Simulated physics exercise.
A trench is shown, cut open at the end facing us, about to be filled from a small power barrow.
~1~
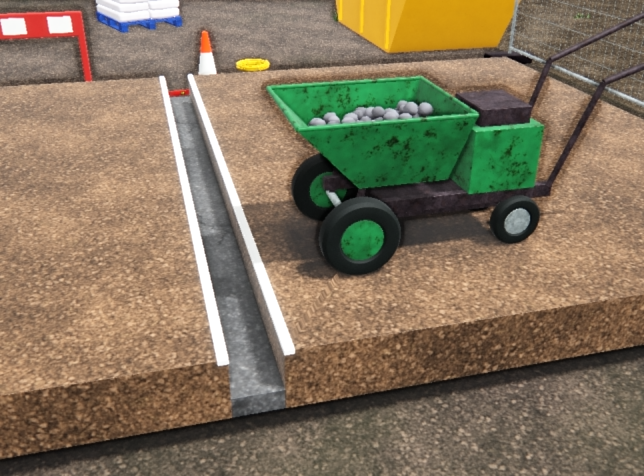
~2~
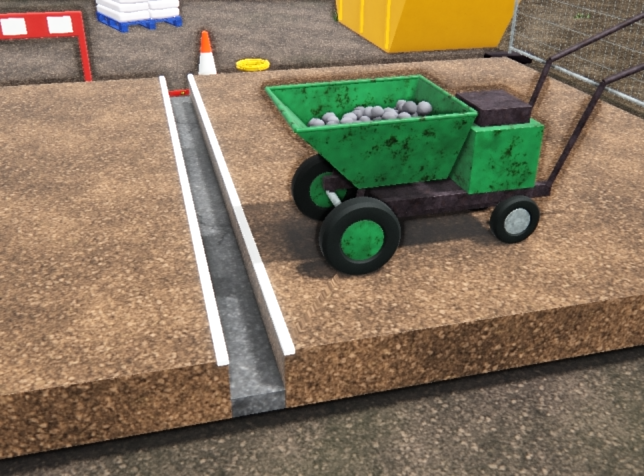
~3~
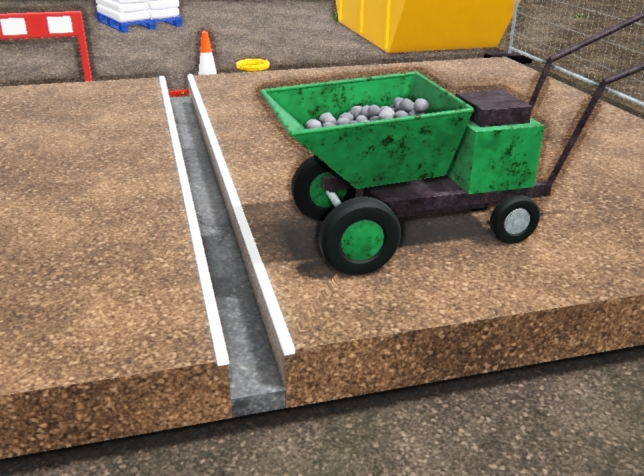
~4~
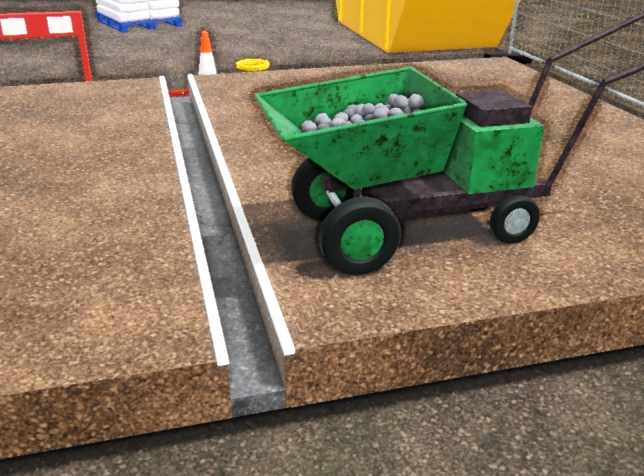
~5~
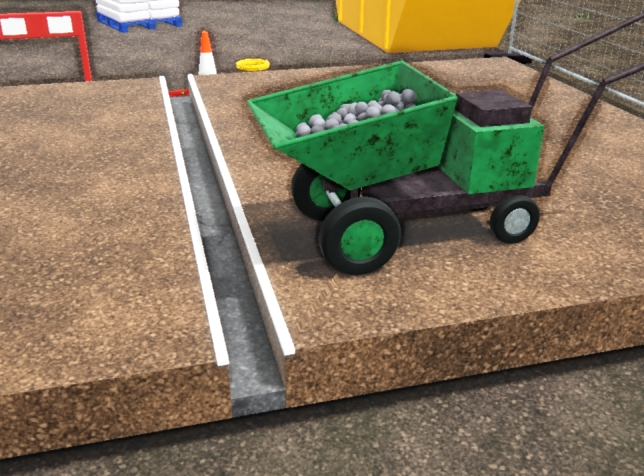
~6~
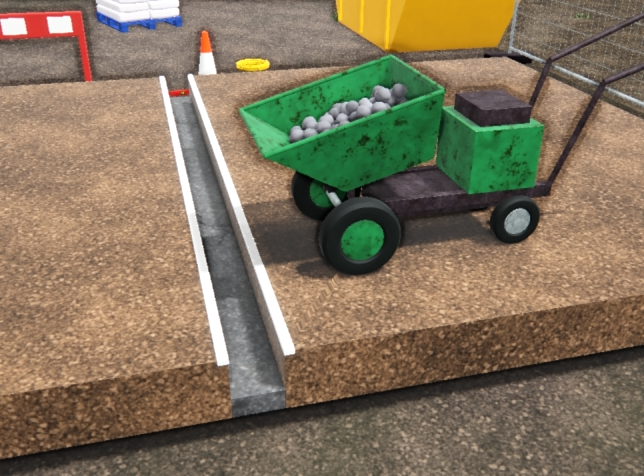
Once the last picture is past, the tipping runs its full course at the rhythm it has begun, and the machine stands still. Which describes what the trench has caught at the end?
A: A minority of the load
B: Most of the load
Option A: A minority of the load.
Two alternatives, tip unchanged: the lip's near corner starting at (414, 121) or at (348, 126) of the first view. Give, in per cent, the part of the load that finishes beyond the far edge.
In order: 0 % and 0 %.
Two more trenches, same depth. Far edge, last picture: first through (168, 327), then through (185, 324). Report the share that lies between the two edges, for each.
Respectively, 100 % and 80 %.
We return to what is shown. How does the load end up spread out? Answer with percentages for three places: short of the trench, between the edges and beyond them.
Short 0, between 25, beyond 50.
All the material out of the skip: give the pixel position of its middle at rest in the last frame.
Near (178, 254), more or less.
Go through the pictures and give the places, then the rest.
Lip of the skip near (298, 130), level; top of the load near (380, 124), round cobbles; first edge of the trench near (276, 311); far edge near (214, 320), the trench under half as wide as the skip, and about as deep as wide, in the first frame.
Lip of the skip near (296, 131), level; top of the load near (379, 123), in the second frame.
Lip of the skip near (292, 134), tipped barely; top of the load near (388, 116), in the third frame.
Lip of the skip near (284, 139), tipped a little; top of the load near (383, 113), in the fourth frame.
Lip of the skip near (275, 147), tipped a little; top of the load near (391, 114), in the fifth frame.
Lip of the skip near (265, 156), tipped clearly; top of the load near (382, 110); first edge of the trench near (276, 311); far edge near (214, 320), in the sixth frame.
Shortly afterwards, skip tipped steeply; the whole lot in the skip.
Next, skip tipped right over; the bulk in the skip; a little in or heaped over the trench; near a quarter beyond it.
Some moments later, skip tipped right over; near a third in the skip; near a quarter in or heaped over the trench; near half beyond it.
In the end, skip tipped right over; near a quarter in the skip; near a quarter in or heaped over the trench; near half beyond it.
